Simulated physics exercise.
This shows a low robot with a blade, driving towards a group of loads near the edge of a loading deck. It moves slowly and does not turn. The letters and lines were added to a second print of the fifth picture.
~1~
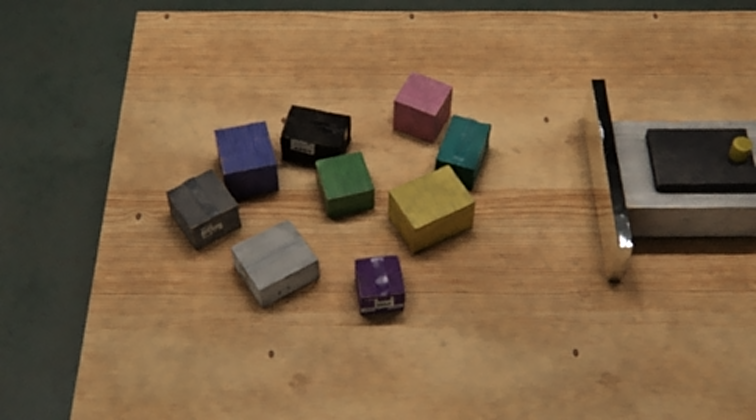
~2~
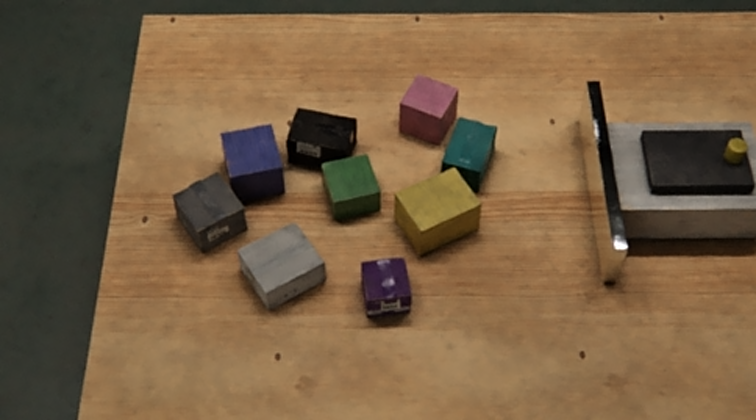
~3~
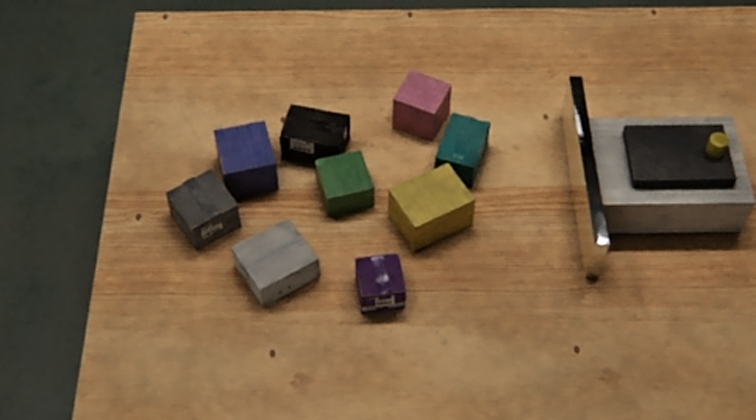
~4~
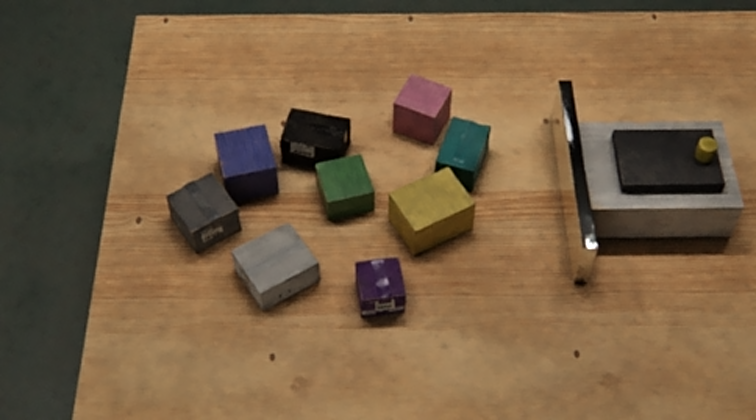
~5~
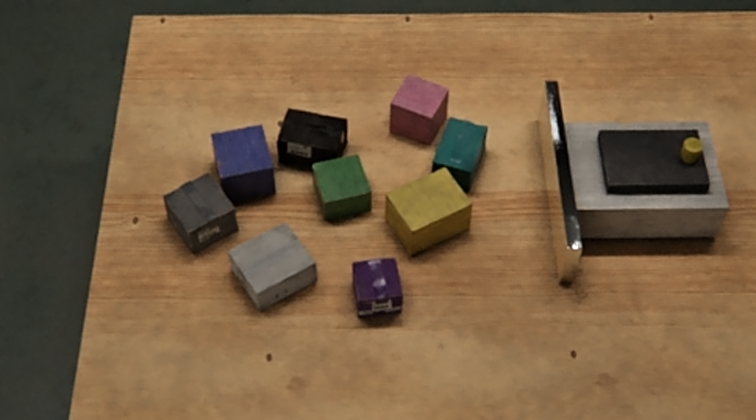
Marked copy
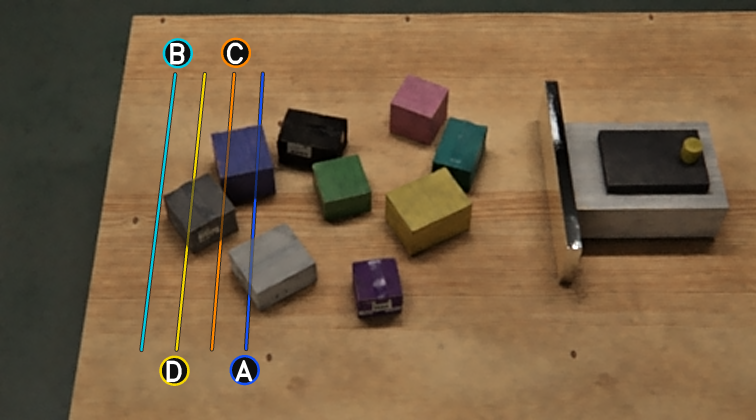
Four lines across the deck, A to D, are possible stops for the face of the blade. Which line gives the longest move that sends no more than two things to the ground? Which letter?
The farthest such stop is D.
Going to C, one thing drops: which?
The blue crate goes over.
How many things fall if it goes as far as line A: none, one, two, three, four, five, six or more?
In all, none.
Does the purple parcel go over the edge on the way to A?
By then, no.
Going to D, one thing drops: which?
The blue crate goes over.
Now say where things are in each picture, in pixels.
The first frame shows robot (694, 158); yellow crate (431, 208); white parcel (276, 263).
The second frame shows robot (689, 160); blue crate (253, 163).
The third frame shows robot (671, 154); purple parcel (380, 284).
The fourth frame shows robot (659, 159); green crate (345, 187).
The fifth frame shows robot (645, 159); grey box (200, 213); yellow crate (428, 211); white parcel (273, 266).
On the marked copy, A at (255, 199); B at (160, 200); C at (224, 199); D at (192, 200).
Following D. Soon after the start, robot (512, 160); pink crate (396, 107); turquoise parcel (399, 157).
Later, robot (379, 161); blue crate (162, 171); grey box (180, 228).
In the end, robot (274, 162); blue crate over the edge; grey box (103, 236); one fallen.
As for the rest, A is within the limit but short; B drops four; C is within the limit but short.
